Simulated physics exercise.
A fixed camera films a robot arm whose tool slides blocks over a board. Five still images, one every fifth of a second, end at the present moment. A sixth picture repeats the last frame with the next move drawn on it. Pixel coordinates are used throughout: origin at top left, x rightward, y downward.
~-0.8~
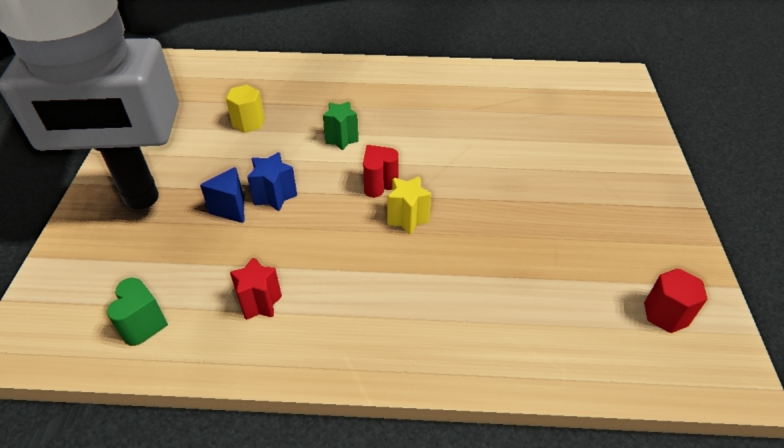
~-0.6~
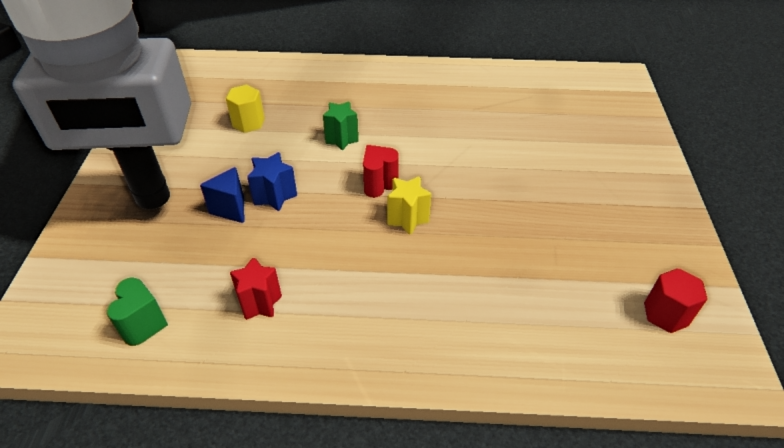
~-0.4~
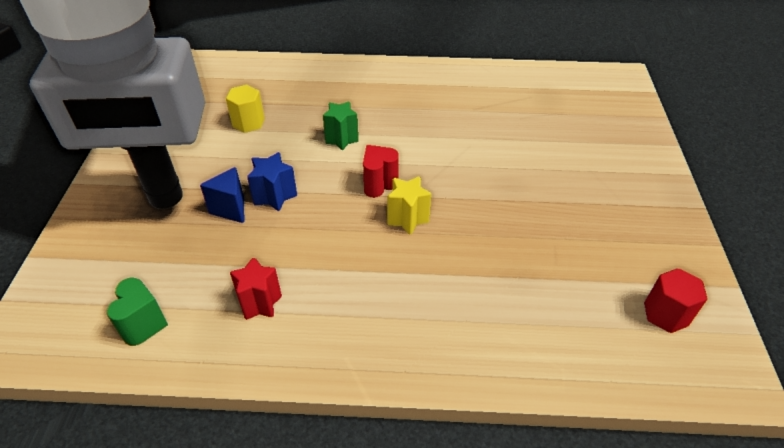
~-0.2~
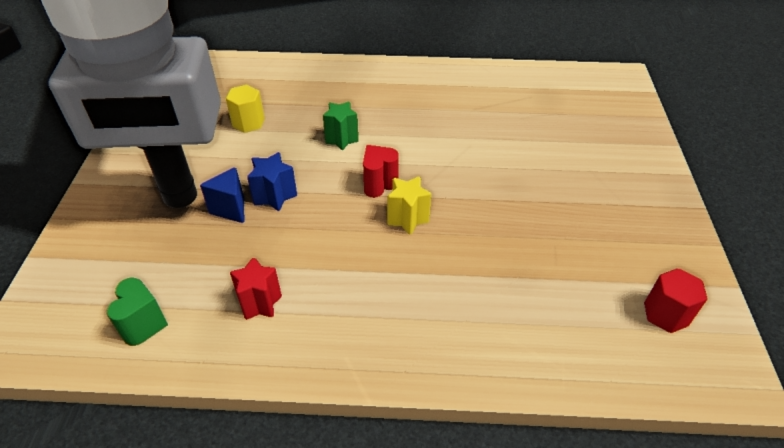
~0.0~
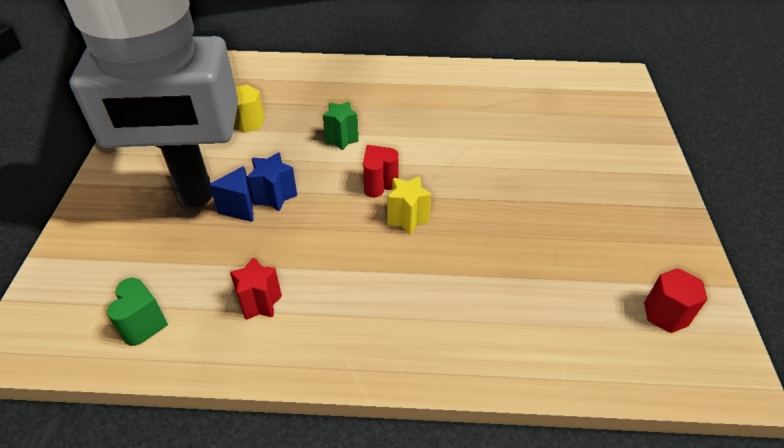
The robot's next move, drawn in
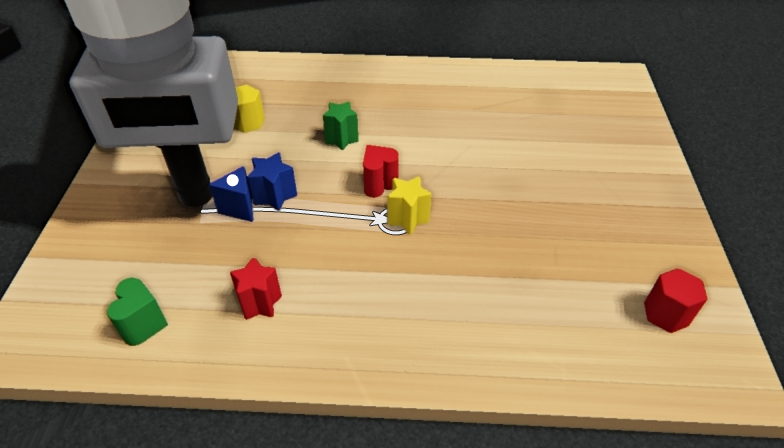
A grey robotic arm with a black rod-like tip stands over the left side of a pale wooden board, seen from above at an angle by a still camera. Yellow, green, blue and red blocks sit across the upper left and centre, with a green heart and red star lower left and a red hexagonal block far right. The arm slides steadily rightward, then nudges the blue triangle slightly right, towards the blue star.
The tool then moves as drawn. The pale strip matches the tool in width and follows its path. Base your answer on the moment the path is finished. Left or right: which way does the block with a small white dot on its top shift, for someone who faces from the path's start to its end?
Over to the right.
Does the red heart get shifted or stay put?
It is left in place.
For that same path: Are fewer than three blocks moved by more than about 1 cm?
Answer: No.
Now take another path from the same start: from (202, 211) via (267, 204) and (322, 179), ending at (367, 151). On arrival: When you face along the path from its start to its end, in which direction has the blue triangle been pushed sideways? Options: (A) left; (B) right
B.
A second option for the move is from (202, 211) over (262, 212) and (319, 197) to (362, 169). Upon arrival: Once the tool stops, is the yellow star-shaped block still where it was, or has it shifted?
By then it is still where it was.
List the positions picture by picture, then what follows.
In the first frame, tool's lower end (143, 199); blue triangle (223, 181); blue star-shaped block (269, 166); red heart (379, 156); yellow star-shaped block (409, 189).
In the second frame, tool (154, 199); blocks still.
In the third frame, tool (167, 198); blocks still.
In the fourth frame, tool (181, 198); blocks still.
In the fifth frame, tool (197, 197); blue triangle (233, 180); blue star-shaped block (269, 166); red heart (379, 156); yellow star-shaped block (409, 189).
Drawn move, from (202, 211) over (299, 211) to (396, 221); the dot is on the blue triangle.
The first path, step by step. One third of the way, tool (266, 195); blue triangle (291, 185), turned 35° anticlockwise; blue star-shaped block (301, 160), turned 55° anticlockwise.
Two thirds of the way, tool (332, 200); blue triangle (358, 193), turned 30° anticlockwise; blue star-shaped block (309, 159), turned 85° anticlockwise.
At the end, tool (396, 206); blue triangle (412, 211); blue star-shaped block (309, 159), turned 85° anticlockwise; red heart still; yellow star-shaped block (436, 190), turned 45° anticlockwise.
